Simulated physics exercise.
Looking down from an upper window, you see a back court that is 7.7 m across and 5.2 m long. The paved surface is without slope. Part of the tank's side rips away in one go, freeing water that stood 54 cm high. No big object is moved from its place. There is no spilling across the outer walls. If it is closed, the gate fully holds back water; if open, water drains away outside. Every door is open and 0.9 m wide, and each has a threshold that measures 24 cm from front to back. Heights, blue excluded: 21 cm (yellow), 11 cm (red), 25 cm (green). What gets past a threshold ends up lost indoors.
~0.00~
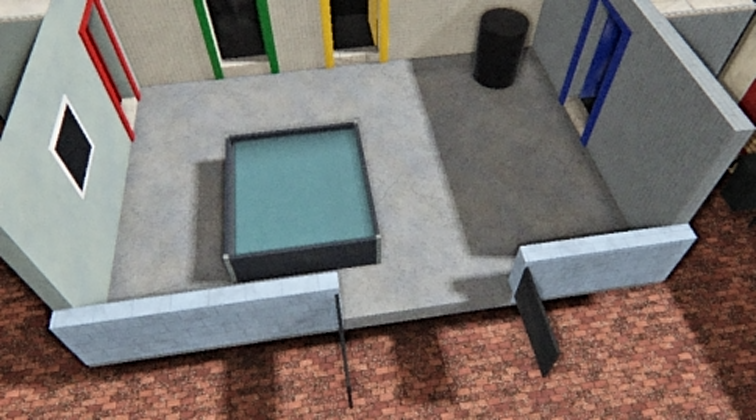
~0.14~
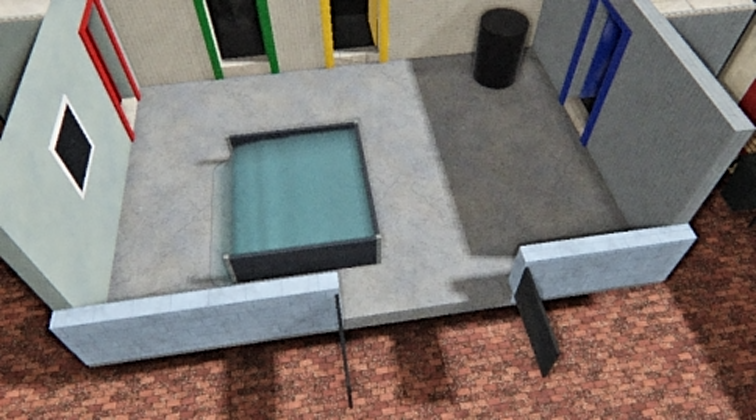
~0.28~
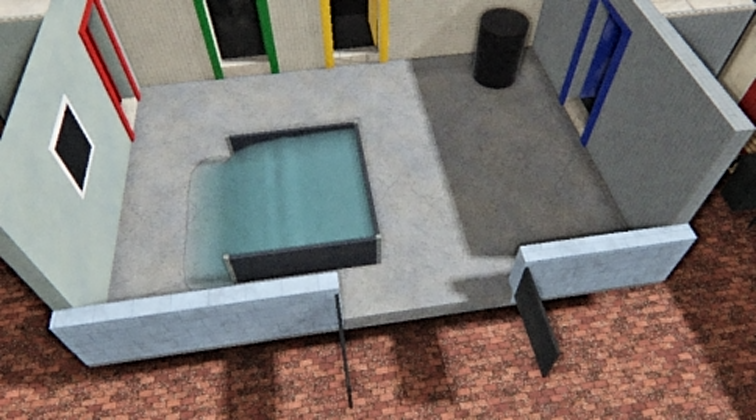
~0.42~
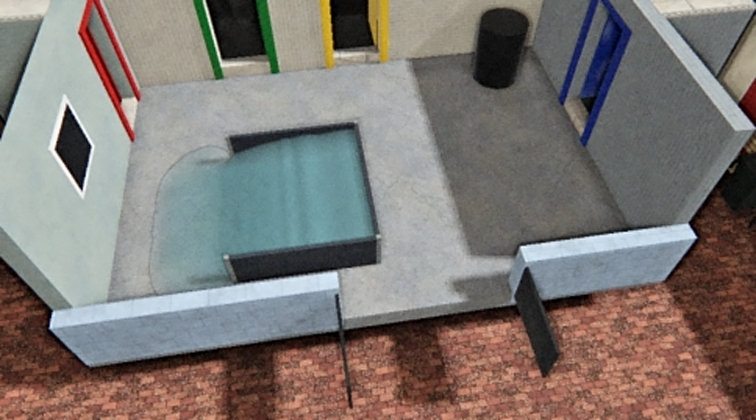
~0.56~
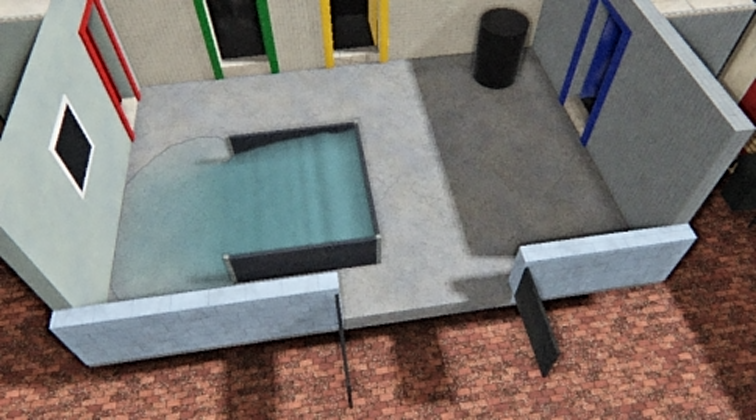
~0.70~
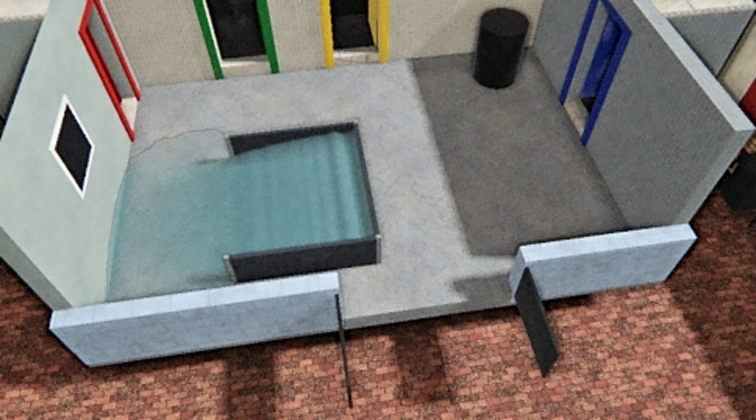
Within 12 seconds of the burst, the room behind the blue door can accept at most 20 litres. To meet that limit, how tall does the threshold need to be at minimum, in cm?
At least 6 cm or so.
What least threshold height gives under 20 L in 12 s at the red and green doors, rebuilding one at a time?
Some 13.5 cm for red, some 9.5 cm for green.
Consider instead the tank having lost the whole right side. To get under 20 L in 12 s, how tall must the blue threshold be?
I'd say close to 18 cm.
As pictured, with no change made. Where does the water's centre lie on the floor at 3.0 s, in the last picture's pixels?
(209, 211).
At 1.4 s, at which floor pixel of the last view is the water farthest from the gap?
Near (137, 111).
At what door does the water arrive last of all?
Coming last is the blue one.
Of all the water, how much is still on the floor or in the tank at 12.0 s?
Around 88 in a hundred parts remain.
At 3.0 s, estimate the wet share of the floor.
The wet part is about 30 per cent.
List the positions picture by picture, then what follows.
The first picture shows the tank at (298, 187) is whole and still, 54 cm deep; the blue door at (589, 77) is dry.
In the second picture, water pours out at (235, 210) and has run 0.3 m, to (218, 279); about 7 cm deep outside, 54 cm at the back.
In the third picture, the front is at (189, 262), 0.7 m from the gap at (235, 211); 1.5 m2 of floor is wet, 54 cm left at the back.
In the fourth picture, the front is at (155, 270), 1.2 m from the gap at (236, 212); 3.0 m2 of floor is wet, 54 cm left at the back.
In the fifth picture, the front is at (116, 279), 1.7 m from the gap at (236, 212); 4.8 m2 of floor is wet, 53 cm left at the back.
In the sixth picture, water pours out at (236, 213) and has run 1.8 m, to a hidden place; about 7 cm deep outside, 47 cm at the back; 6.0 m in a straight line remain to the blue door at (589, 77).
After 1.4 s water covers 20 % of the floor, deepest (40 cm) near (103, 337); it has not reached the blue door.
After 3.0 s water covers 30 % of the floor, deepest (32 cm) near (140, 91); it has not reached the blue door.
After 12.0 s water covers 95 % of the floor, deepest (8 cm) near (592, 267); 6 cm at the blue door, 0 litres in over its 18 cm threshold.
At the blue door as built, the water arrived by 6.2 s and peaked near 11 cm at 7.0 s.
With a threshold of 5.5 cm, 29 litres would have come in within the 12 s; with 7.5 cm, 9 litres. So under 20 litres takes about 6 cm.
